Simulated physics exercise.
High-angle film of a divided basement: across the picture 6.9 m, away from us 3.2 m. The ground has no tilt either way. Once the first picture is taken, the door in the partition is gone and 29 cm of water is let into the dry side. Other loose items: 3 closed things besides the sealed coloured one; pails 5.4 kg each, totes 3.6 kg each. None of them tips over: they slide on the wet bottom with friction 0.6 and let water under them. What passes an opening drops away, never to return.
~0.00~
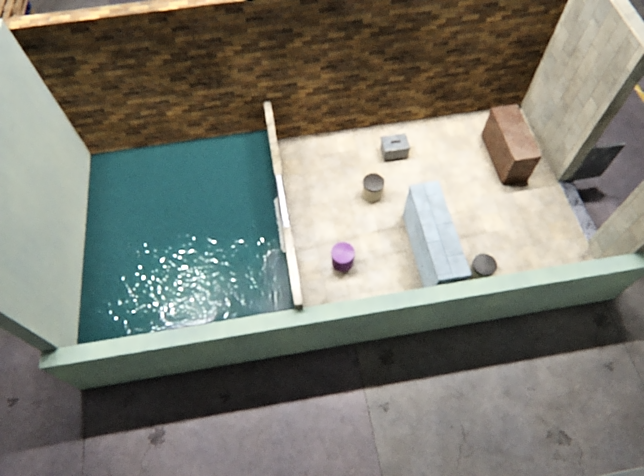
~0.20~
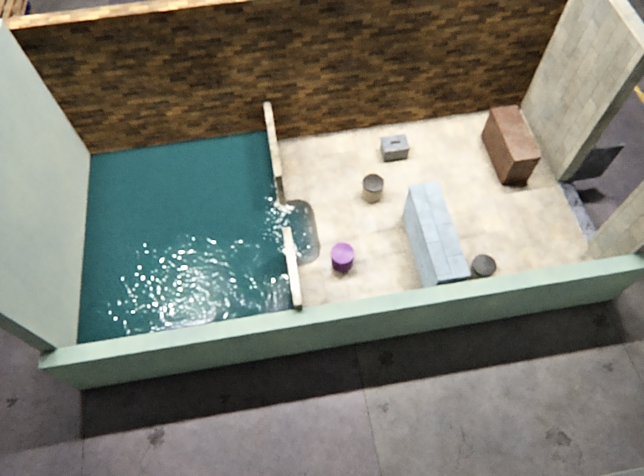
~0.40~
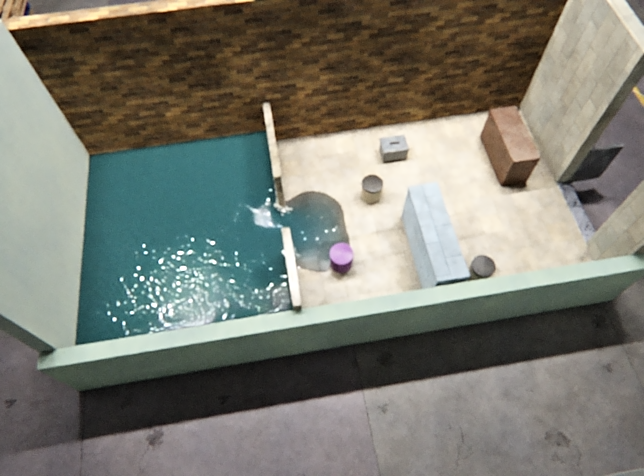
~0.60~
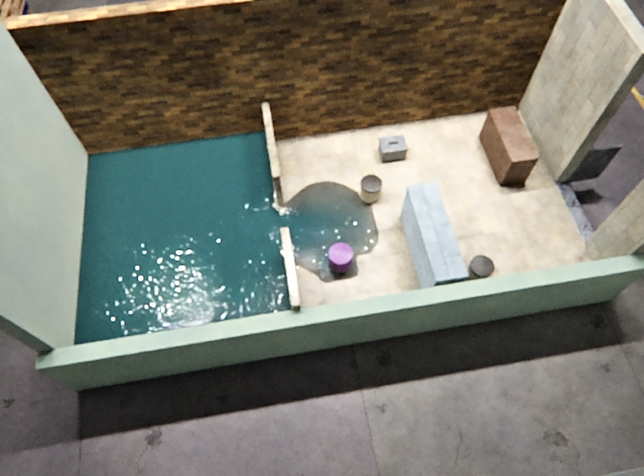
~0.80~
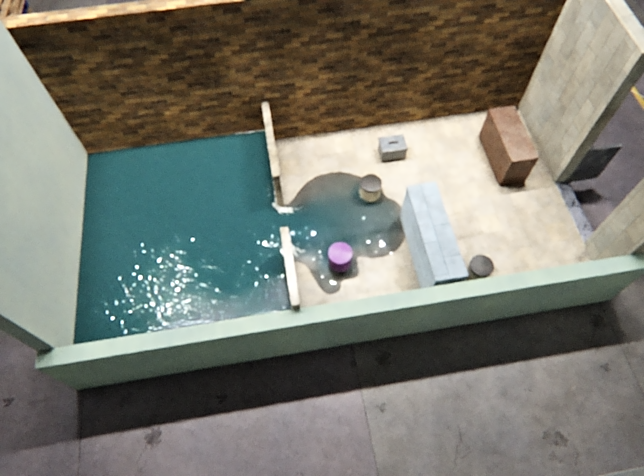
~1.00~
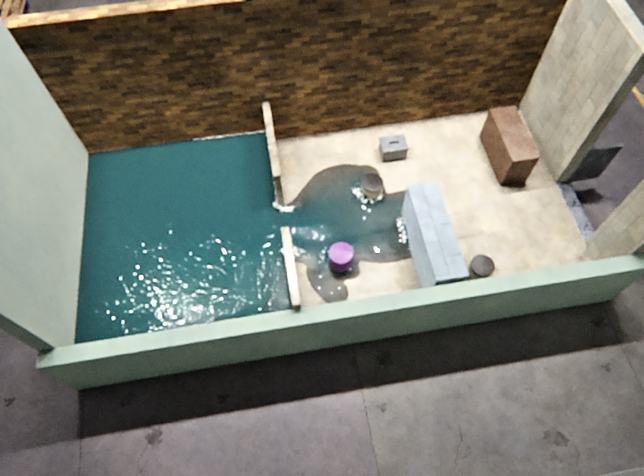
In a divided basement seen from above, water pours from the left side through a gap in the partition and spreads rightward across the pale floor, surrounding the purple pail and reaching the light blue block, while the objects stay in place.
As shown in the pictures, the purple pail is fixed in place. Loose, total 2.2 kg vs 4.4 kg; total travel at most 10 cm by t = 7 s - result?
My guess is both options fail.
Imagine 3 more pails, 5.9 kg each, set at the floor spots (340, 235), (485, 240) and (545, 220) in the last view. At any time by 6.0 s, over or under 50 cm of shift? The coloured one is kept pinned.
Per the listed order, goes farther, stays closer, stays closer.
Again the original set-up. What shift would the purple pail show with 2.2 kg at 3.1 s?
Displacement near 60 cm.
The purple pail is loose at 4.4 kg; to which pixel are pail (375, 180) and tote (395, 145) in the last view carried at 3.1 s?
They end up about (449, 130) and (456, 111) in the last view.
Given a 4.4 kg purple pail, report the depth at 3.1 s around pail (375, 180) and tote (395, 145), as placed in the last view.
Some 5 cm at the first, some 8 cm at the second.
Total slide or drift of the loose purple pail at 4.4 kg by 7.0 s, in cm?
250 cm or so in all.
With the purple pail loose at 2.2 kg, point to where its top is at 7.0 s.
Somewhere about (403, 253).
After 1.4 s the purple pail would be 51 cm from its start with 2.2 kg and 27 cm from its start with 4.4 kg; 3 cm of water round it then.
After 3.1 s the purple pail would be 63 cm from its start with 2.2 kg and 53 cm from its start with 4.4 kg; 6 cm of water round it then.
After 4.9 s the purple pail would be 20 cm from its start with 2.2 kg and 30 cm from its start with 4.4 kg; 7 cm of water round it then.
After 7.0 s the purple pail would be 82 cm from its start with 2.2 kg and 75 cm from its start with 4.4 kg; 8 cm of water round it then.
